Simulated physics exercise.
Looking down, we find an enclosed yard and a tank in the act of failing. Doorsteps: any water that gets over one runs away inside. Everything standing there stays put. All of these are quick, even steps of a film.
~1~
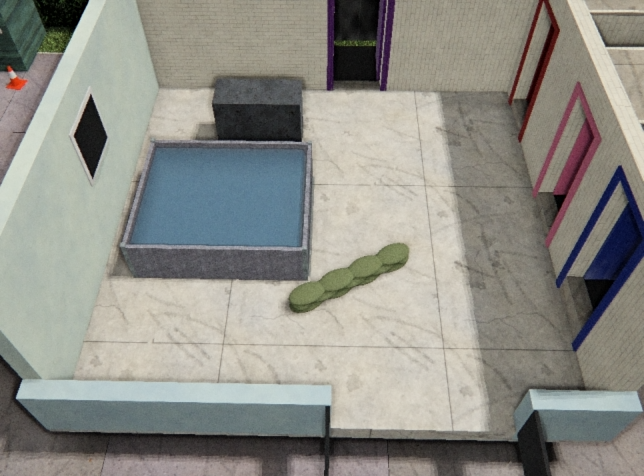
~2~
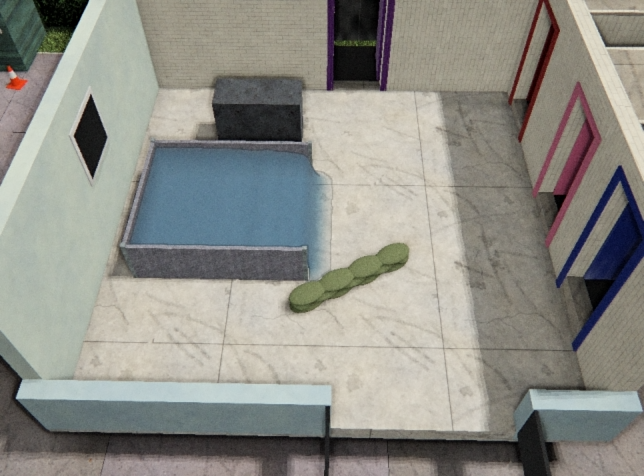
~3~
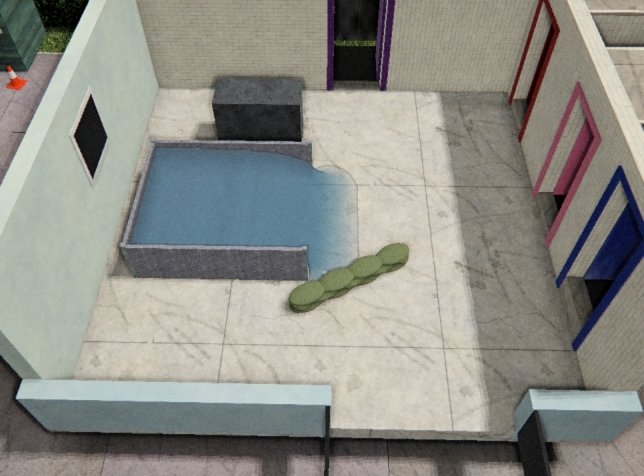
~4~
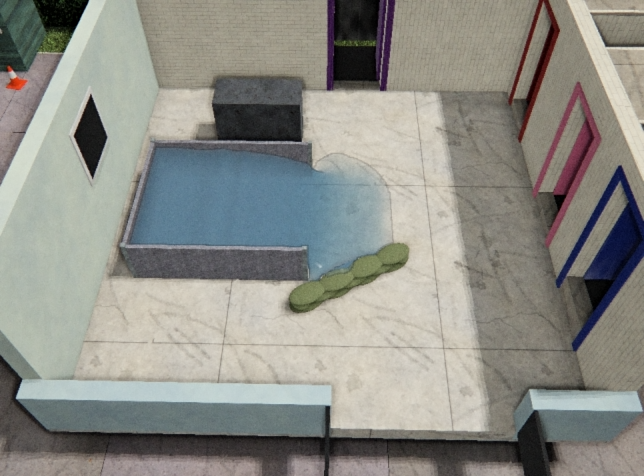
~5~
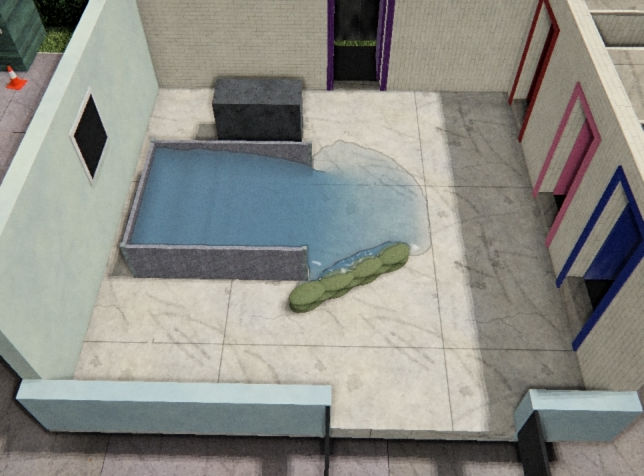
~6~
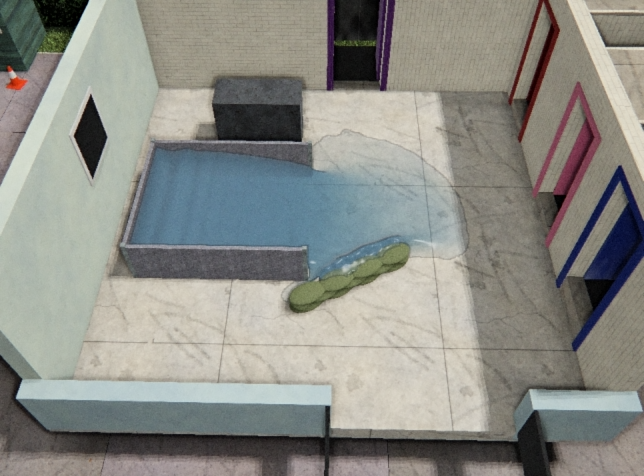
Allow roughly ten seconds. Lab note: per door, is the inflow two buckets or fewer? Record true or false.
Blue door true; red door false; purple door false; pink door false.
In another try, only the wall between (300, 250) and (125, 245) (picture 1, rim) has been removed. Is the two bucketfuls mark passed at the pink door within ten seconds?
Pink door remains below.
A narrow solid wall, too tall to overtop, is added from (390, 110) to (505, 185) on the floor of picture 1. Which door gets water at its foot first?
Answer: The pink one.
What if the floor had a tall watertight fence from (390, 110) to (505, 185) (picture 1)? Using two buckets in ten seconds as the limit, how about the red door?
Reading for red: It gets too little.
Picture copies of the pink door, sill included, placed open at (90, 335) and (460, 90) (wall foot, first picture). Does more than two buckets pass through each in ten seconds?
As listed, these two doors: Remains within bounds, breaks the limit.
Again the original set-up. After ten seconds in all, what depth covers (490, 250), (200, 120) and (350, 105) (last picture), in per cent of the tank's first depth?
About 10, 14 and 12 per cent.
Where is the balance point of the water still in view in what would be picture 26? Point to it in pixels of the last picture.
I'd say near (391, 194).
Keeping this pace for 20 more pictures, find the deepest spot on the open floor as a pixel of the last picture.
I would choose the pixel (510, 107).
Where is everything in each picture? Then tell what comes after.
In the first picture, the water tank at (224, 195) is whole and still.
In the second picture, water pours out at (306, 213) and has run to (311, 283).
In the third picture, the front is at (336, 171), out from the gap at (306, 215).
In the fourth picture, water pours out at (306, 217) and has run to (364, 167).
In the fifth picture, water pours out at (306, 217) and has run to (407, 177).
In the sixth picture, water pours out at (306, 217) and has run to (453, 197).
A moment on, water covers 35 % of the floor; the blue door not reached, the red door not reached, the purple door not reached, the pink door under two buckets in.
Next, water covers 45 % of the floor; the blue door wet at the sill, nothing in, the red door wet at the sill, nothing in, the purple door not reached, the pink door far over two buckets in.
Then, water covers 55 % of the floor; the blue door wet at the sill, nothing in, the red door over two buckets in, the purple door wet at the sill, nothing in, the pink door far over two buckets in.
Later, water covers 80 % of the floor; the blue door wet at the sill, nothing in, the red door far over two buckets in, the purple door over two buckets in, the pink door far over two buckets in.
In the end, water covers 95 % of the floor; the blue door wet at the sill, nothing in, the red door far over two buckets in, the purple door far over two buckets in, the pink door far over two buckets in.
